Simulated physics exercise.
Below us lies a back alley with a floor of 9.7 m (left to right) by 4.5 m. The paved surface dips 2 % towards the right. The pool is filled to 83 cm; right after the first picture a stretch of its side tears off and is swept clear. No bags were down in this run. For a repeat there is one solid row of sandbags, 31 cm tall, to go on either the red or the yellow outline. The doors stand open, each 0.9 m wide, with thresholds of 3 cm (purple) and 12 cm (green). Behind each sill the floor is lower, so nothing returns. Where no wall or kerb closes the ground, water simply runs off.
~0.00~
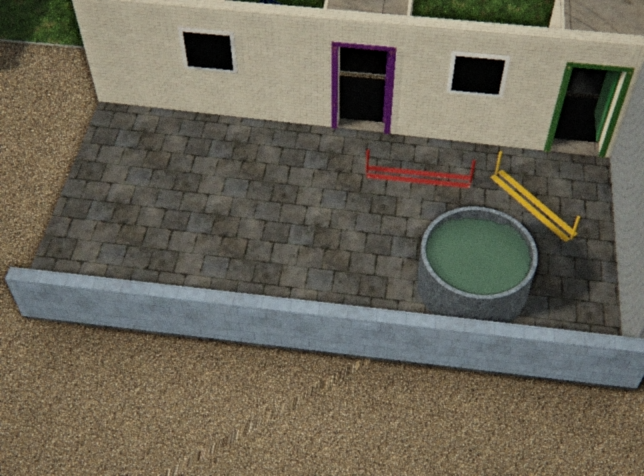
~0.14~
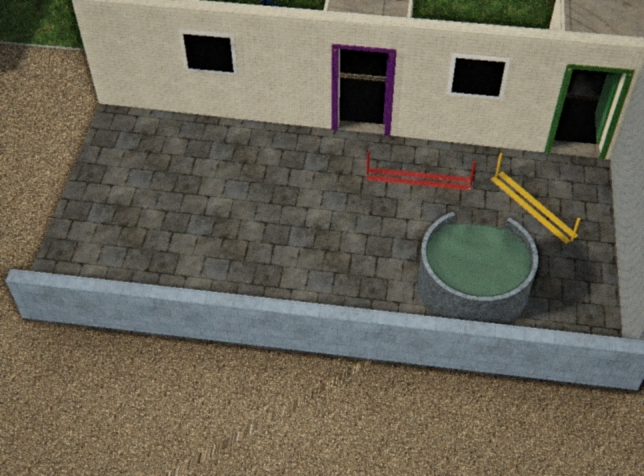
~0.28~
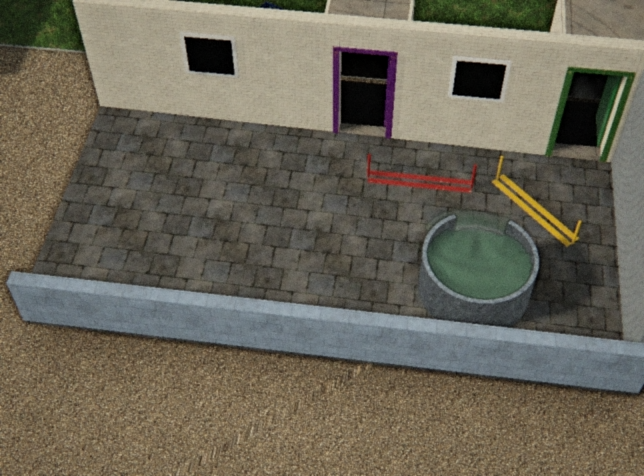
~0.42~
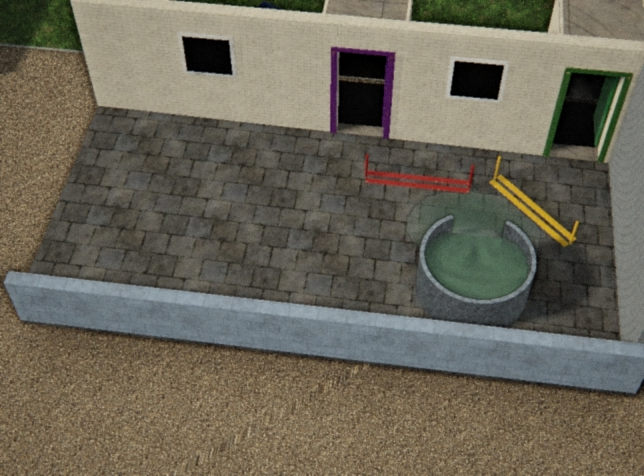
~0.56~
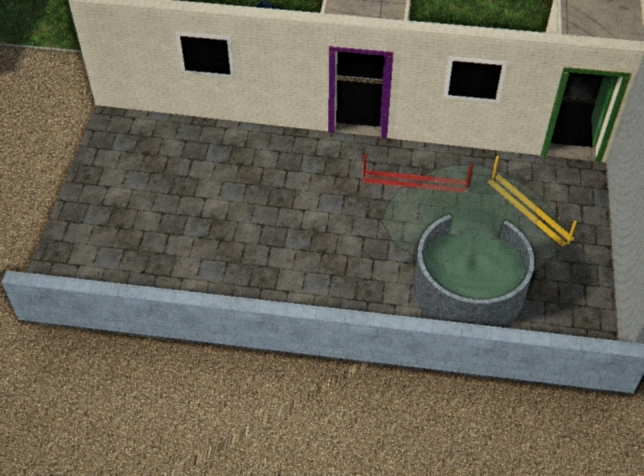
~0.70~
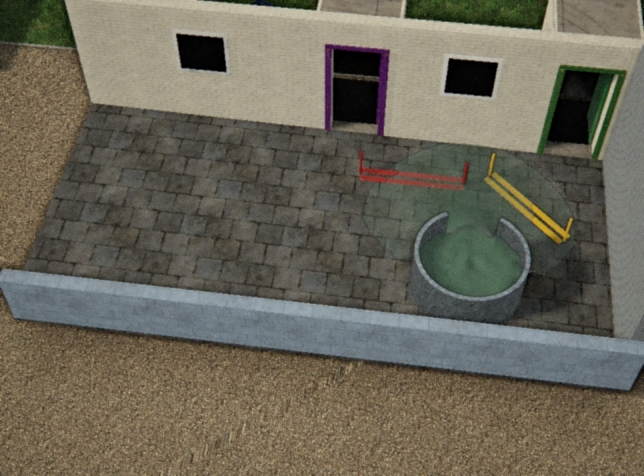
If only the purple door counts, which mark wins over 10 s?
The red mark.
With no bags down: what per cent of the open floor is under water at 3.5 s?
Near 45 per cent is wet.
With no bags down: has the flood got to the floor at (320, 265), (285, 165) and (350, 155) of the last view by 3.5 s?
In turn: Not reached, wet, flooded.
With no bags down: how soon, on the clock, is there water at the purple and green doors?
Purple 1.2 s, green 1.0 s.
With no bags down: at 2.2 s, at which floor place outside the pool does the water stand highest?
At about (598, 161).
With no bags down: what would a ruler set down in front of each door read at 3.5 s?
In cm: Purple 7, green 20.
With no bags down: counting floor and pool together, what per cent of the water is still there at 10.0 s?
Some 88 per cent remains.
After 1.4 s water covers 25 % of the floor and is deepest (36 cm) near (598, 161) in the run without bags; in at the purple door, 1 L with no bags, 0 L with the row on red, 1 L on yellow.
After 2.2 s water covers 25 % of the floor and is deepest (38 cm) near (598, 161) in the run without bags; in at the purple door, 22 L with no bags, 0 L with the row on red, 31 L on yellow.
After 3.5 s water covers 45 % of the floor and is deepest (25 cm) near (598, 161) in the run without bags; in at the purple door, 46 L with no bags, 1 L with the row on red, 56 L on yellow.
After 6.0 s water covers 75 % of the floor and is deepest (18 cm) near (610, 357) in the run without bags; in at the purple door, 59 L with no bags, 6 L with the row on red, 75 L on yellow.
After 10.0 s water covers 90 % of the floor and is deepest (14 cm) near (611, 367) in the run without bags; in at the purple door, 61 L with no bags, 8 L with the row on red, 78 L on yellow.
